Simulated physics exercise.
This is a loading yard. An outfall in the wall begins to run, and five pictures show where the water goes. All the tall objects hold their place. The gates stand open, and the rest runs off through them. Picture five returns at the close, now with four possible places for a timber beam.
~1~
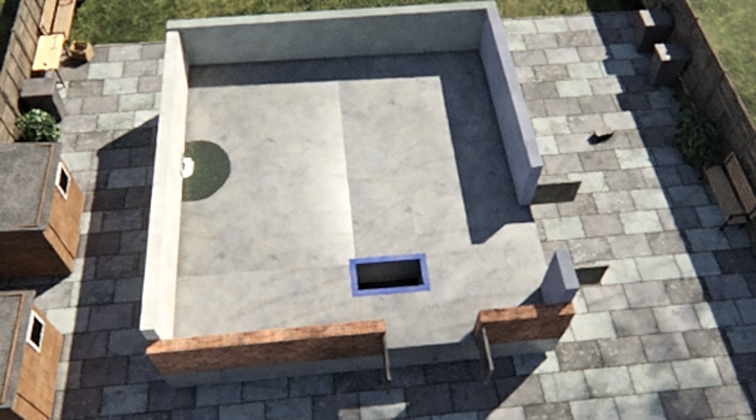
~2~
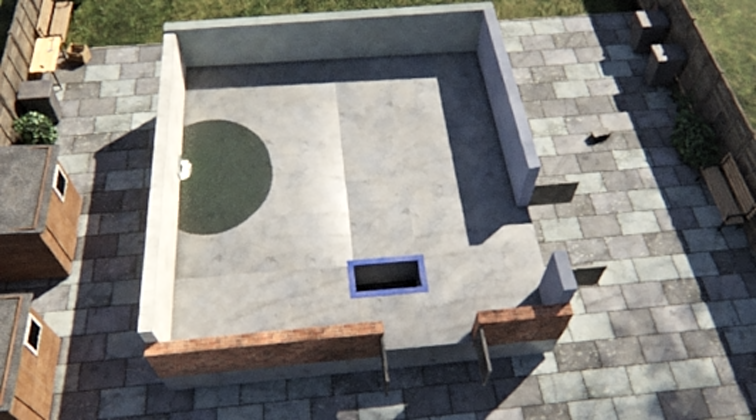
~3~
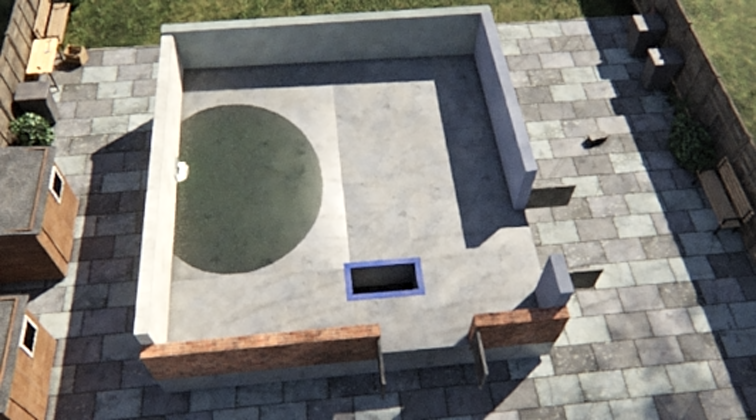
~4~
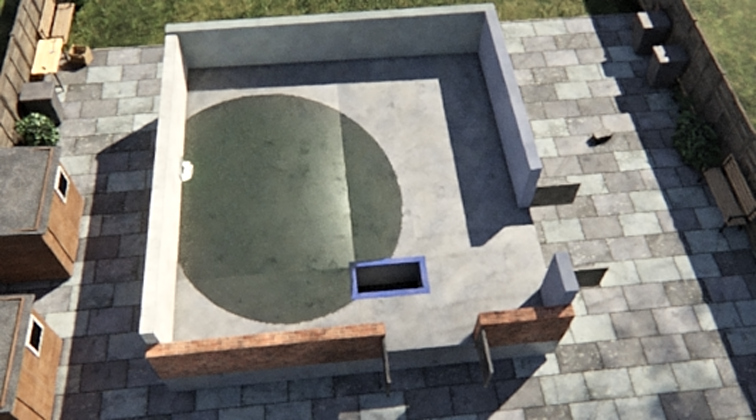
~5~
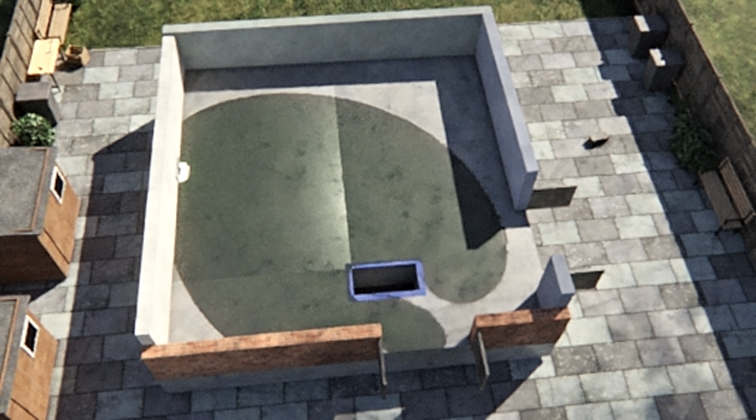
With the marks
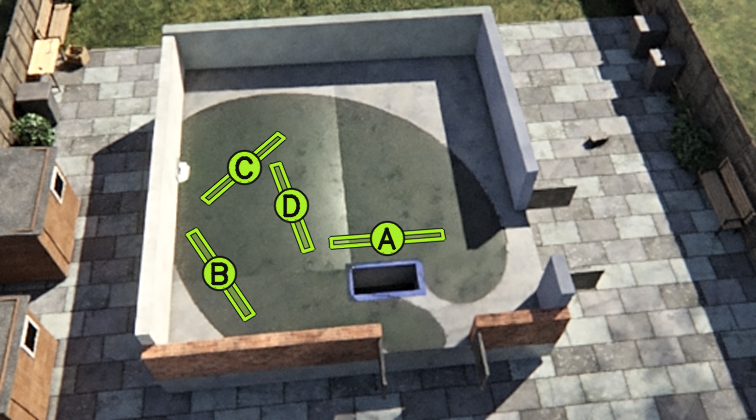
To begin with, a small dark wet patch lies beside a white outfall at the left wall of a pale walled yard. It spreads rightward in a widening round shape across the floor, reaches the blue-edged drain, then surrounds it and extends toward the right wall and the gaps in the low brick front.
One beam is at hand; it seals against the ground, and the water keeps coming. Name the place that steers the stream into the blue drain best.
Position B.
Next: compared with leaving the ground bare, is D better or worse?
Worse.
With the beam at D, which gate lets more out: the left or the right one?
More leaves on the right.
On the marked copy, A from (331, 242) to (442, 234); B from (191, 232) to (249, 316); C from (205, 200) to (280, 135); D from (275, 164) to (308, 250).
Choosing A, about 15 % of the stream goes into the blue drain, about 85 % out by the gates.
Choosing B, about 27 % of the stream goes into the blue drain, about 73 % out by the gates.
Choosing C, about 9 % of the stream goes into the blue drain, about 91 % out by the gates.
Choosing D, about 16 % of the stream goes into the blue drain, about 84 % out by the gates.
